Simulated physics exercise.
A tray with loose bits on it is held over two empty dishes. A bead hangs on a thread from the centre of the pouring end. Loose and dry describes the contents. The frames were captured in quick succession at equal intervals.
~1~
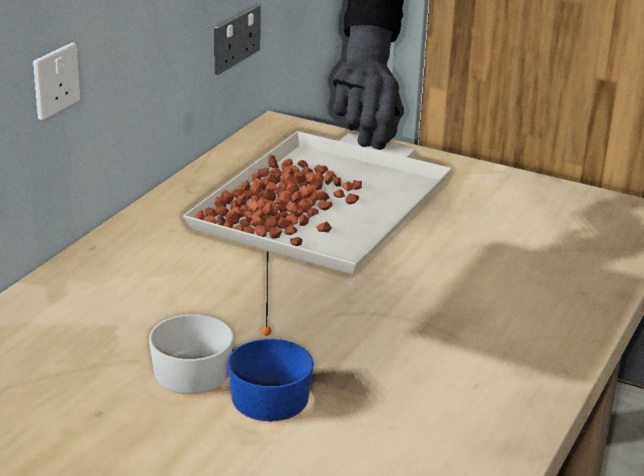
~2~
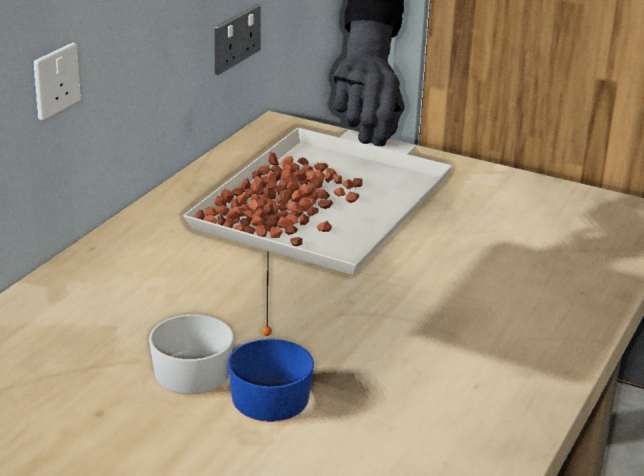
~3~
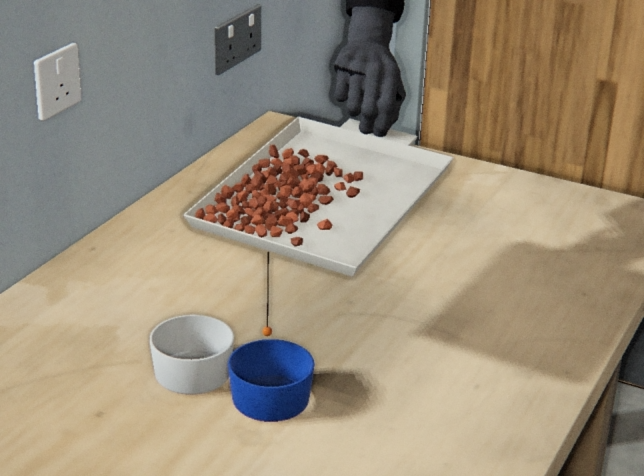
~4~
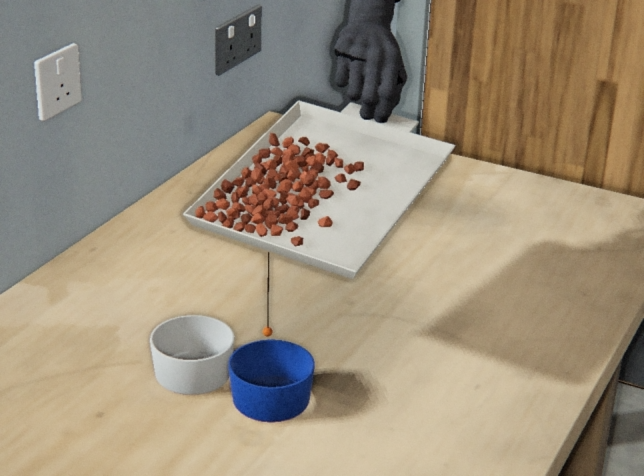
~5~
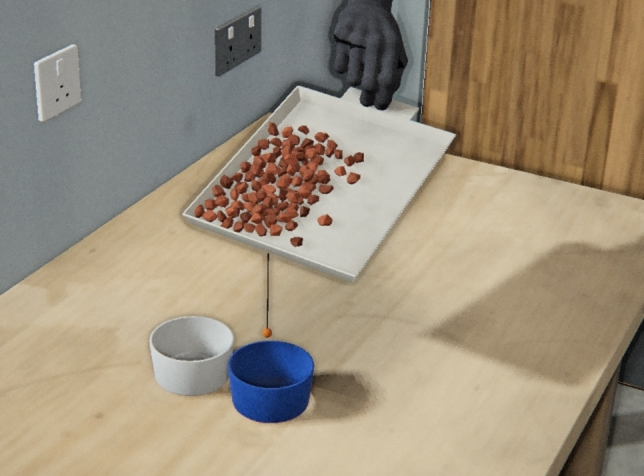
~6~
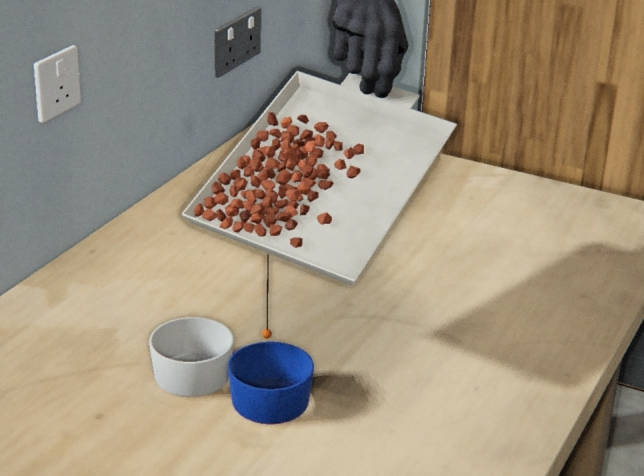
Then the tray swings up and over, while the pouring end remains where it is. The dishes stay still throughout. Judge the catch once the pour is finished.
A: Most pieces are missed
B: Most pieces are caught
Most pieces are missed.
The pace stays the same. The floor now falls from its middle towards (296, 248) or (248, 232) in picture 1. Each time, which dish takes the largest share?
The right-side dish first and the left-side dish second.
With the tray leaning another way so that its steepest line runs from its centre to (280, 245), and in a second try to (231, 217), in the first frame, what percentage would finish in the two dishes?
The first try would leave around 60 per cent there, the second around 50 per cent.
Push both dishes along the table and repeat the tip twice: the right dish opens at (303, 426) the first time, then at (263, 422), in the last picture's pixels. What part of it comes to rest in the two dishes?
I'd expect some 0 percent, and then some 0 percent.
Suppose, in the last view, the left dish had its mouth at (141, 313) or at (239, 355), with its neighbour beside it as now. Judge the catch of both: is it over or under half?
A minority, then a majority.
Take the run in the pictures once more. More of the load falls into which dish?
That's going to be the right-positioned one.
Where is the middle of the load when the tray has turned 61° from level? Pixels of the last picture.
Somewhere around pixel (283, 234) in the last picture.
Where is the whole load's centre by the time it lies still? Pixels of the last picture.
I'd say the middle ends up at about (303, 420).
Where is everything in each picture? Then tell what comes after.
In the first frame, corners of the pouring end (192, 215) and (352, 259), level; middle of the load (281, 201), bits of crushed brick; left dish (169, 372); right dish (250, 399); bead on its thread (267, 331).
In the second frame, corners of the pouring end (192, 215) and (352, 260), level; middle of the load (281, 200).
In the third frame, corners of the pouring end (192, 214) and (353, 263), tipped barely, lowest at the right corner; middle of the load (282, 195).
In the fourth frame, corners of the pouring end (192, 213) and (353, 266), tipped a little, lowest at the right corner; middle of the load (282, 189).
In the fifth frame, corners of the pouring end (191, 212) and (352, 270), tipped a little, lowest at the right corner; middle of the load (282, 184).
In the sixth frame, corners of the pouring end (190, 212) and (352, 274), tipped clearly, lowest at the right corner; middle of the load (281, 179); left dish (170, 375); right dish (250, 402).
Just after the last frame, tray tipped steeply; almost all on the tray; about a tenth in the air.
A moment on, tray tipped right over; about a tenth on the tray; roughly a quarter in the right dish; roughly half outside both; about a tenth in the air.
Further on, tray tipped past a quarter turn; roughly a third in the right dish; roughly two thirds outside both.
When it is over, tray tipped past a quarter turn; roughly a third in the right dish; not one in the left dish; roughly two thirds outside both.
